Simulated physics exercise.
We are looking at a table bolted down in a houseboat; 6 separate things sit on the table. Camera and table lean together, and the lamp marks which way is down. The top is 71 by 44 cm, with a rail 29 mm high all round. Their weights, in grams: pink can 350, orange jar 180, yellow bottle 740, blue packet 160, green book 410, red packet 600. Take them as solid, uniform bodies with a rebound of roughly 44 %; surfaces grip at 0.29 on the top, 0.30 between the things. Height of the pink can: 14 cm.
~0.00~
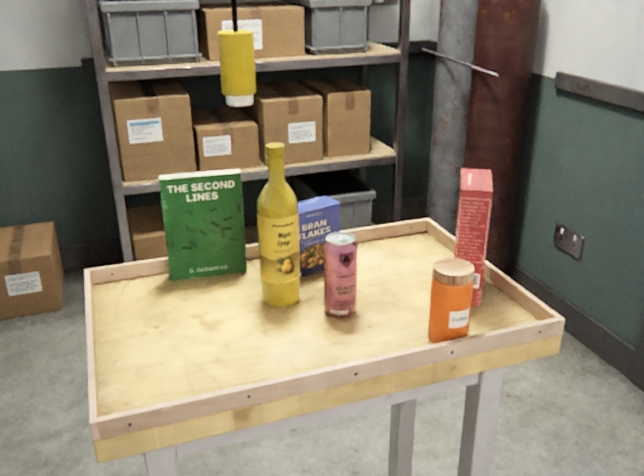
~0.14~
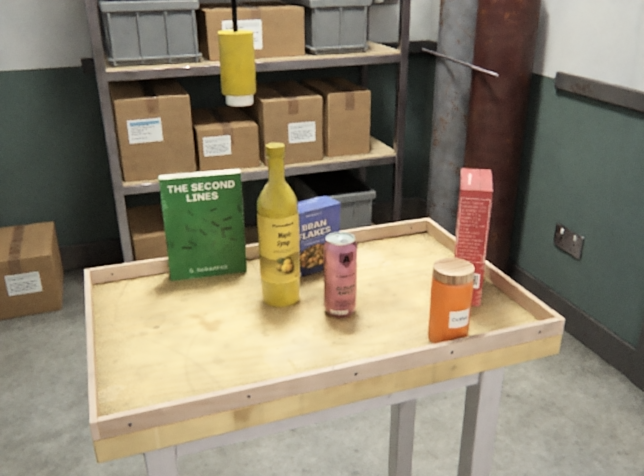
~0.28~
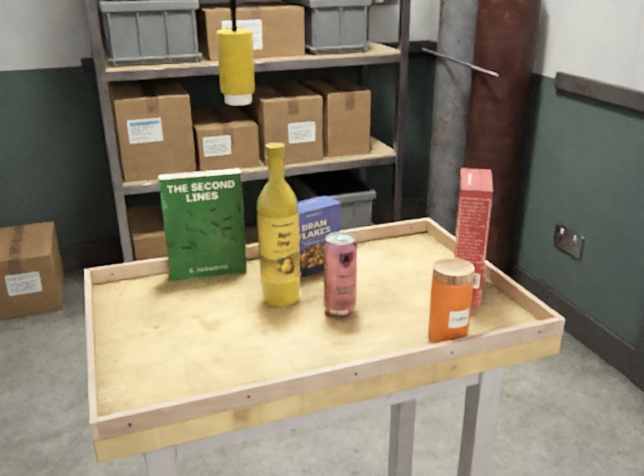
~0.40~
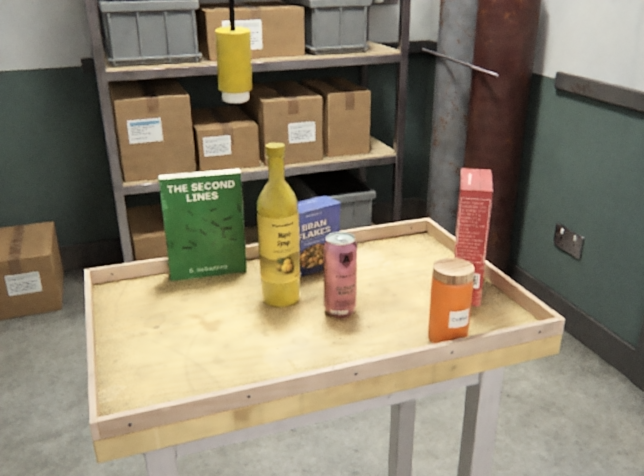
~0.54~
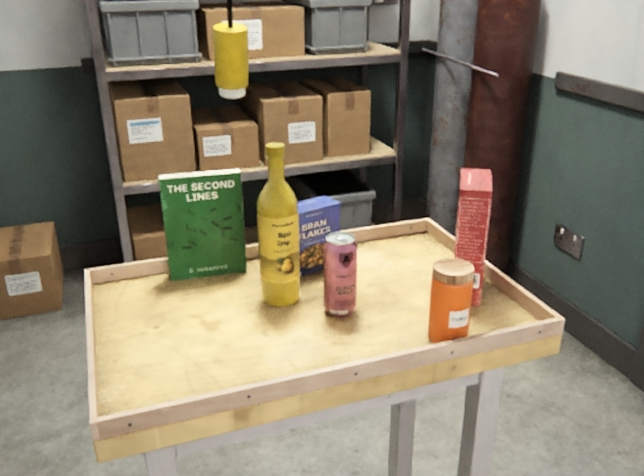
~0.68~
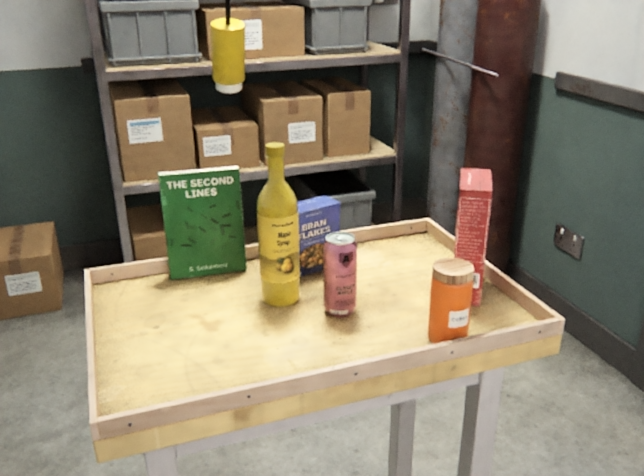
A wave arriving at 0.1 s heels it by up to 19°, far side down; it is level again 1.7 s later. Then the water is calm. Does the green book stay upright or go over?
The green book tips over.
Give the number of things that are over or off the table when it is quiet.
In all, 2.
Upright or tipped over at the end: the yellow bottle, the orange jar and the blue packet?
The yellow bottle topples; the orange jar is still upright; the blue packet keeps standing.
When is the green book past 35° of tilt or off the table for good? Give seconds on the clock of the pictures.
Near 0.8 s.
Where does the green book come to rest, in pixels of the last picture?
Near (198, 432).
Around 1.18 s, boat heeled 16°, far side down; green book now off the table; yellow bottle tipped 36° against what carries it; blue packet shifted 4 cm.
Around 1.48 s, boat heeled 6°, far side down; yellow bottle now off the table; red packet shifted 6 cm; blue packet shifted 5 cm.
Around 1.88 s, boat level; red packet shifted 6 cm; pink can shifted 6 cm; orange jar shifted 6 cm.
Finally (2.3 s), off the table and tipped over, yellow bottle and green book; not toppled but over 5 cm from the start, pink can, orange jar, blue packet and red packet. Final places as that camera would see them, green book near (198, 432).
